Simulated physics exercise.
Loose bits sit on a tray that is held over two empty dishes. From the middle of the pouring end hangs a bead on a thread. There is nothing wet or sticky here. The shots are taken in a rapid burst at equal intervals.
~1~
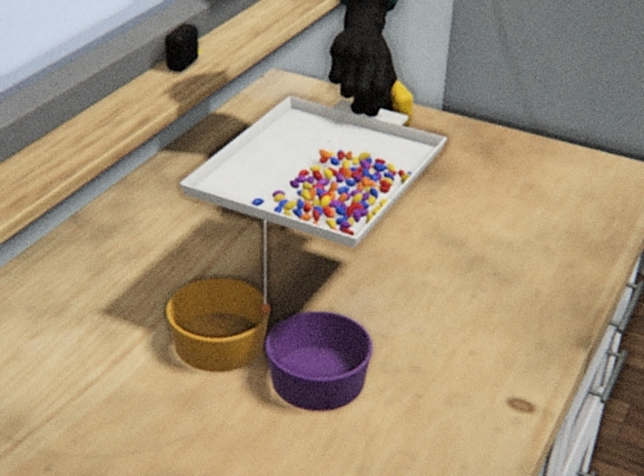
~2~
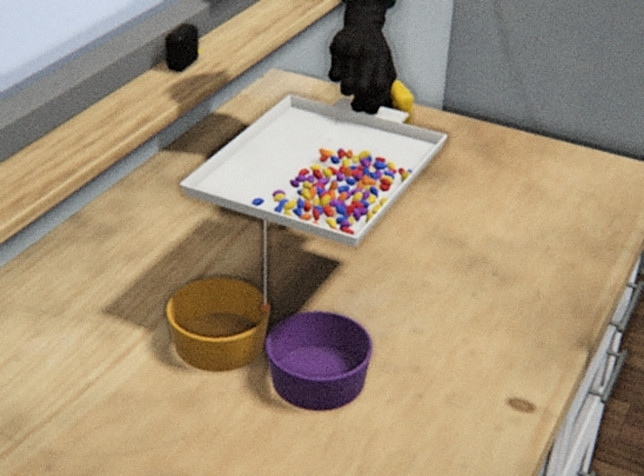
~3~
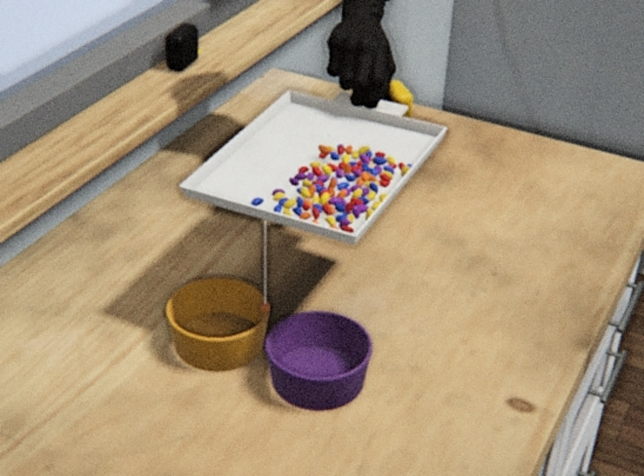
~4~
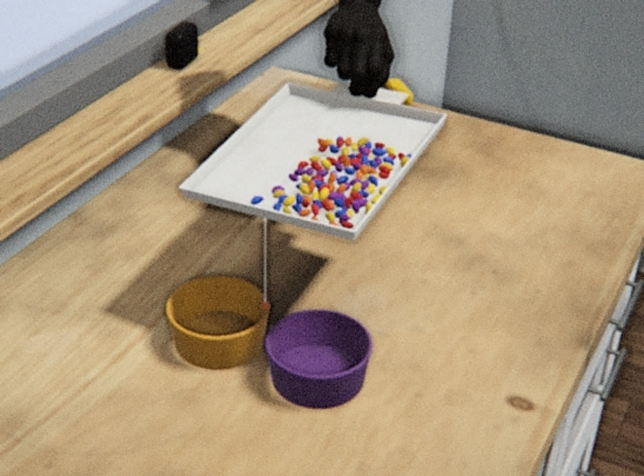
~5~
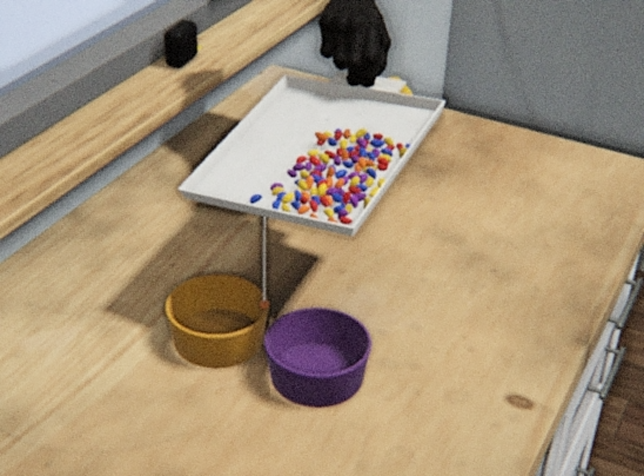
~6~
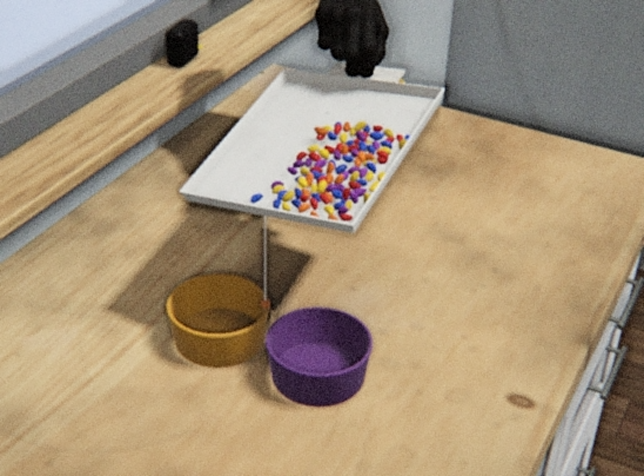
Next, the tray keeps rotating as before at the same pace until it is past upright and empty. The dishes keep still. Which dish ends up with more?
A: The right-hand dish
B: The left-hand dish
The left-hand dish.
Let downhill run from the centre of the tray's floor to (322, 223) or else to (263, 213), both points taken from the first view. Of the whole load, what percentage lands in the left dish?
Roughly 0 % in the first case and 30 % in the second.
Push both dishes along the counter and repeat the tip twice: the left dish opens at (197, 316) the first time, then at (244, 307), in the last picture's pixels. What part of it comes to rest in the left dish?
Around 60 and then 50 per cent.
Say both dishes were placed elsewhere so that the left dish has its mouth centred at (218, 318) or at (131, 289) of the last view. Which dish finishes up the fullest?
For the first position it is the one at left; for the second, the one at right.
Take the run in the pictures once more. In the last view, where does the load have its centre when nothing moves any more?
Near (205, 328).
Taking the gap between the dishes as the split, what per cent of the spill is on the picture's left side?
I'd say some 100 in a hundred.
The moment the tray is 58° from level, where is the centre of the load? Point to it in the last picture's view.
Somewhere about pixel (254, 185).
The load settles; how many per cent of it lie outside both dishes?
Roughly 30 per cent.
Shortly afterwards, tray tipped steeply; all but a few on the tray; only a few in the left dish; only a few in the air.
Next, tray tipped right over; the bulk on the tray; a little in the left dish; only a few outside both; only a few in the air.
Some moments later, tray tipped past a quarter turn; the bulk in the left dish; near a quarter outside both.
In the end, tray tipped past a quarter turn; none at all in the right dish; the bulk in the left dish; near a quarter outside both.
